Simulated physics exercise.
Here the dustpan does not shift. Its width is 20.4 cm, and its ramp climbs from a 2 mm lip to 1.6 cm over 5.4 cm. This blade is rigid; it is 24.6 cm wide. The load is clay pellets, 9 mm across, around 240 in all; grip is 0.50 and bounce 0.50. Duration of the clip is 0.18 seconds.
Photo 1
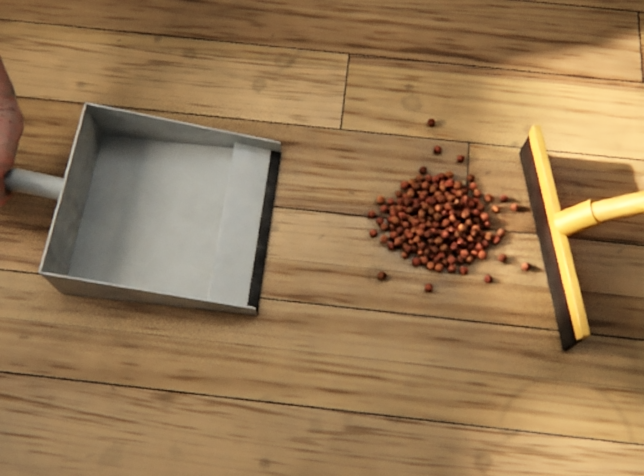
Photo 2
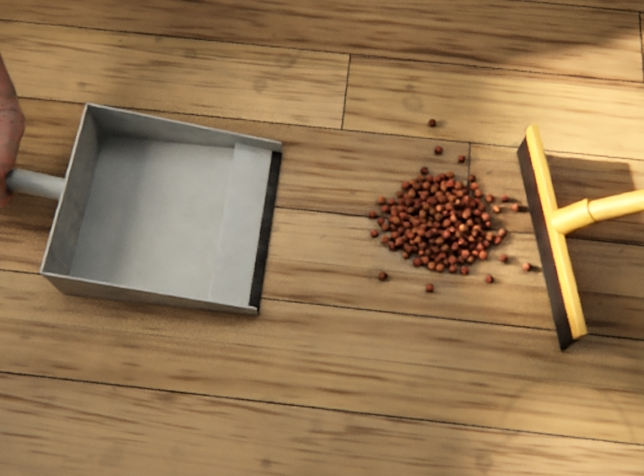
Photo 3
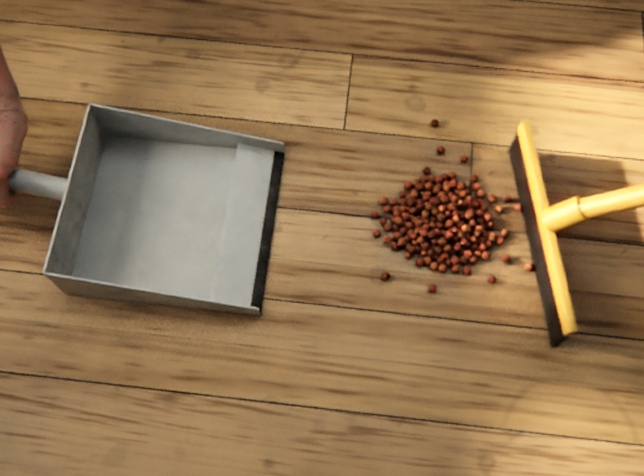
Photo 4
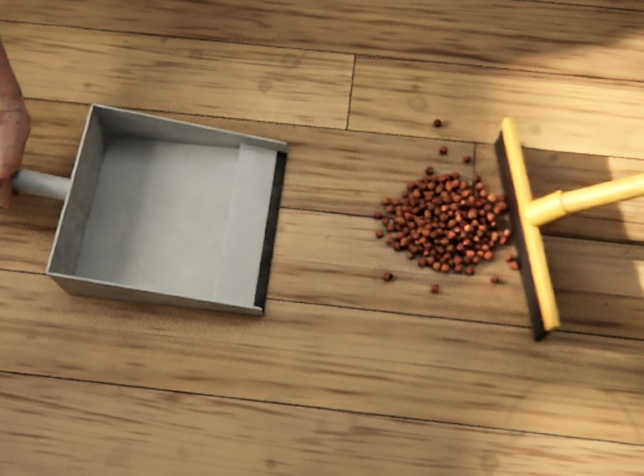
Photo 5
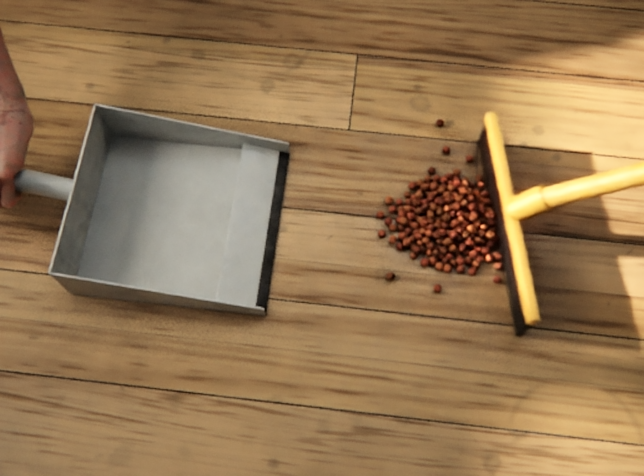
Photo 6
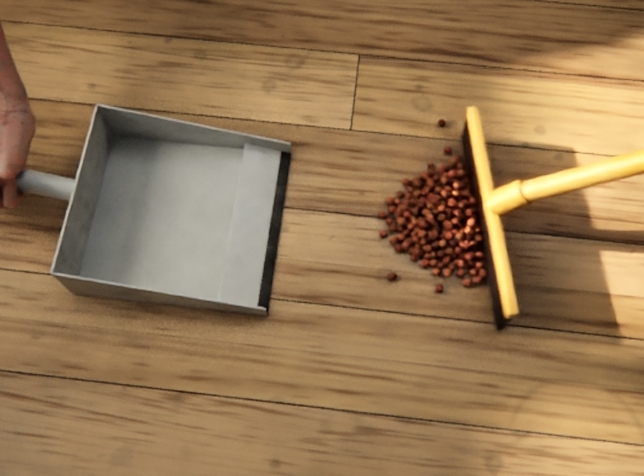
A yellow squeegee-like tool slid left across the wooden floor and pressed into a pile of small reddish-brown pellets, bunching its right side, while a hand at the left held a gray dustpan nearly still.
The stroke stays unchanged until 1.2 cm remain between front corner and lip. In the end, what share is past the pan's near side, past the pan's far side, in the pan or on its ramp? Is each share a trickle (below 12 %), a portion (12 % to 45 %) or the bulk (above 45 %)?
Near side: Not much, far side: A moderate quantity, pan: A moderate quantity.
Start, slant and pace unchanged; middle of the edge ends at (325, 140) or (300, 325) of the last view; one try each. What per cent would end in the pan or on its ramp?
About 5 and 35 per cent.
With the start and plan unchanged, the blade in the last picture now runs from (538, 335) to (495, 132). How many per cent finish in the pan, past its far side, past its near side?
Per cent by place - pan 35, far side 5, near side 5.
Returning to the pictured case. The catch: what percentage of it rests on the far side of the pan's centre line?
Estimate: Close to 80 %.
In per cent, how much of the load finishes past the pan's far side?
Roughly 15 in a hundred come to rest there.
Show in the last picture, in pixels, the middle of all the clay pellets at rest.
(289, 204).
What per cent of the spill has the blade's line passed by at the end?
Something like 0 per cent, roughly.
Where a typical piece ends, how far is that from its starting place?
Near 20 cm.
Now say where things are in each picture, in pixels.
Blade from (582, 335) to (534, 133), moved 0.0 cm, 0 of the pieces shifted so far; middle of the pieces at (435, 221); pan at (159, 218), in the first picture.
Blade from (579, 334) to (532, 132), moved 0.4 cm, 0 of the pieces shifted so far; middle of the pieces at (436, 221), in the second picture.
Blade from (569, 331) to (523, 130), moved 1.7 cm, 0 of the pieces shifted so far; middle of the pieces at (438, 221), in the third picture.
Blade from (551, 326) to (508, 125), moved 3.9 cm, 4 of the pieces shifted so far; middle of the pieces at (441, 221), in the fourth picture.
Blade from (532, 320) to (490, 120), moved 6.2 cm, 34 of the pieces shifted so far; middle of the pieces at (443, 221), in the fifth picture.
Blade from (511, 313) to (472, 115), moved 8.5 cm, 222 of the pieces shifted so far; middle of the pieces at (439, 216); pan at (170, 219), in the sixth picture.
Then, 0.16 s after the last picture, middle of the blade 13 cm from the lip; 0 % over the lip, far side 10 %, near side 0 %.
Then, 0.27 s after the last picture, middle of the blade 6 cm from the lip; 0 % over the lip, far side 15 %, near side 0 %.
Then, 0.51 s after the last picture, middle of the blade 4 cm from the lip; 20 % over the lip, far side 15 %, near side 0 %.
In the end, near side 5 %, far side 15 %, pan 20 %, in front of the lip or behind the blade 60 %.
